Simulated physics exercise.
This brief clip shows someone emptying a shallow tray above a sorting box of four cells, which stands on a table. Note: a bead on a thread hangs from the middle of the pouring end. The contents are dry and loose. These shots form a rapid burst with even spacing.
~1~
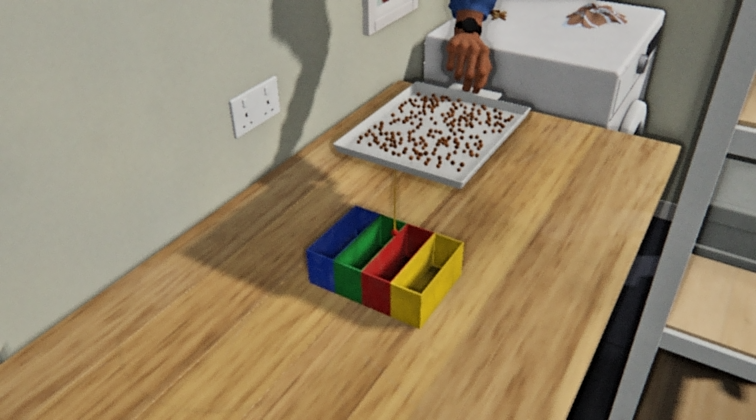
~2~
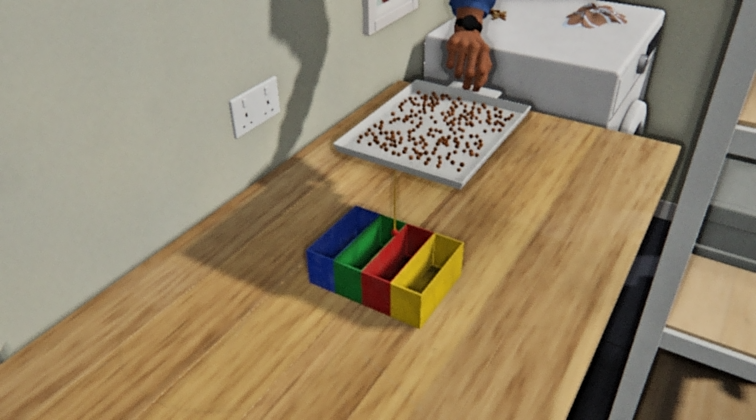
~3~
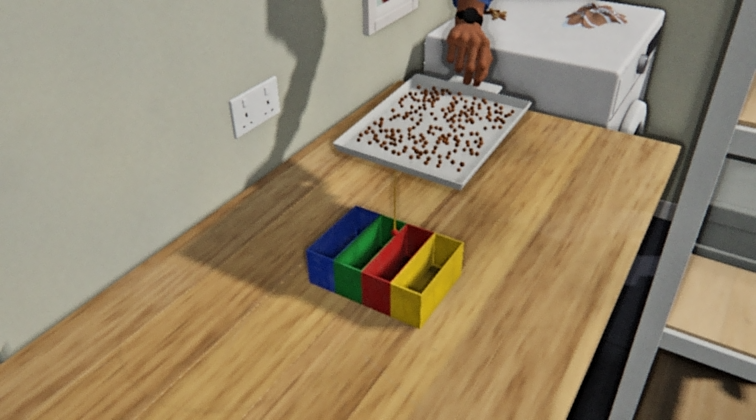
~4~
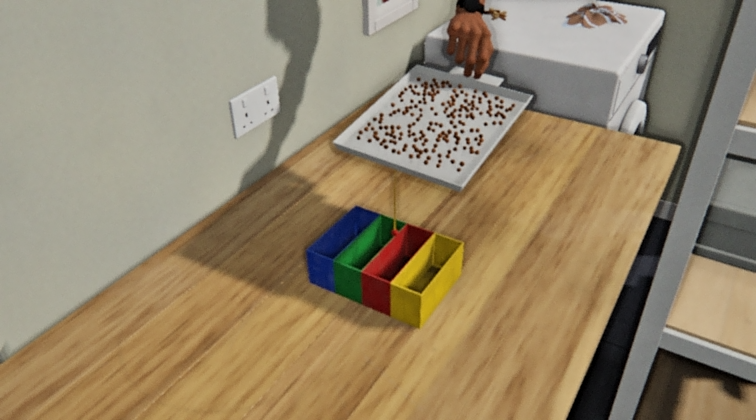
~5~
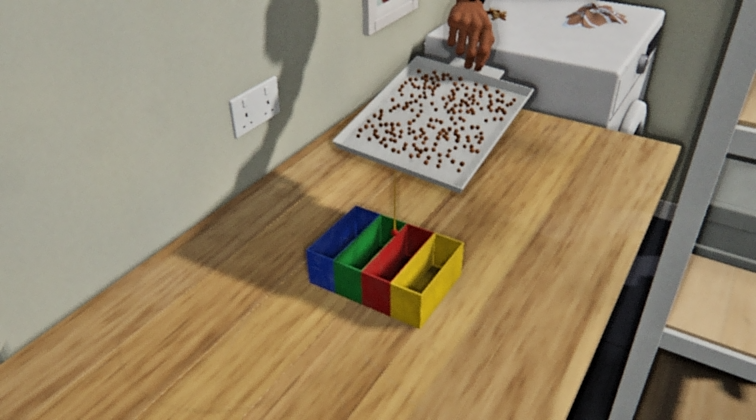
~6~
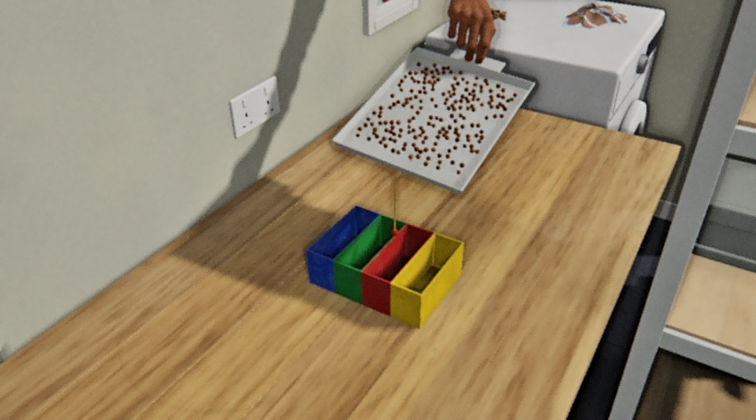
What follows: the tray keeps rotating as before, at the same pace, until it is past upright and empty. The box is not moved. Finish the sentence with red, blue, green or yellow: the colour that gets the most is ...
... Yellow.
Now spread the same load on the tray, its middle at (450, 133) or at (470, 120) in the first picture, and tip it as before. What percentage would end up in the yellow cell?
40 per cent for the first try, 40 per cent for the second.
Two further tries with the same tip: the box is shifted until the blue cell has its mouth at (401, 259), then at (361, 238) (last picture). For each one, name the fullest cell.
That green cell, then that yellow cell.
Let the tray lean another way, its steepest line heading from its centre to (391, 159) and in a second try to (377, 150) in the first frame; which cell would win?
Try 1 - blue. Try 2 - blue.
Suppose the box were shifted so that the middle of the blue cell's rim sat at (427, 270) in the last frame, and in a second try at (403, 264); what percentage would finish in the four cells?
In turn about 90 and about 100 percent.
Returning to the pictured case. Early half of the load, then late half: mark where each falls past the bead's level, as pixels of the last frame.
I'd say close to (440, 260) at first and close to (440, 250) later on.
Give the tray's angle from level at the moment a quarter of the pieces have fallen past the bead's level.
Tilt: Around 65 degrees.
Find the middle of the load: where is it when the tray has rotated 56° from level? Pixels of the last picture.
Near (441, 182).
Shortly afterwards, tray tipped steeply; the bulk on the tray; only a few in the yellow cell; only a few in the red cell; only a few in the green cell; near a quarter falling or outside the box.
Next, tray tipped right over; a little on the tray; near a third in the yellow cell; a little in the red cell; only a few in the green cell; near half falling or outside the box.
Some moments later, tray tipped past a quarter turn; near half in the yellow cell; a little in the red cell; only a few in the green cell; near a third falling or outside the box.
In the end, tray tipped past a quarter turn; near half in the yellow cell; a little in the red cell; only a few in the green cell; none at all in the blue cell; near a third outside the box.
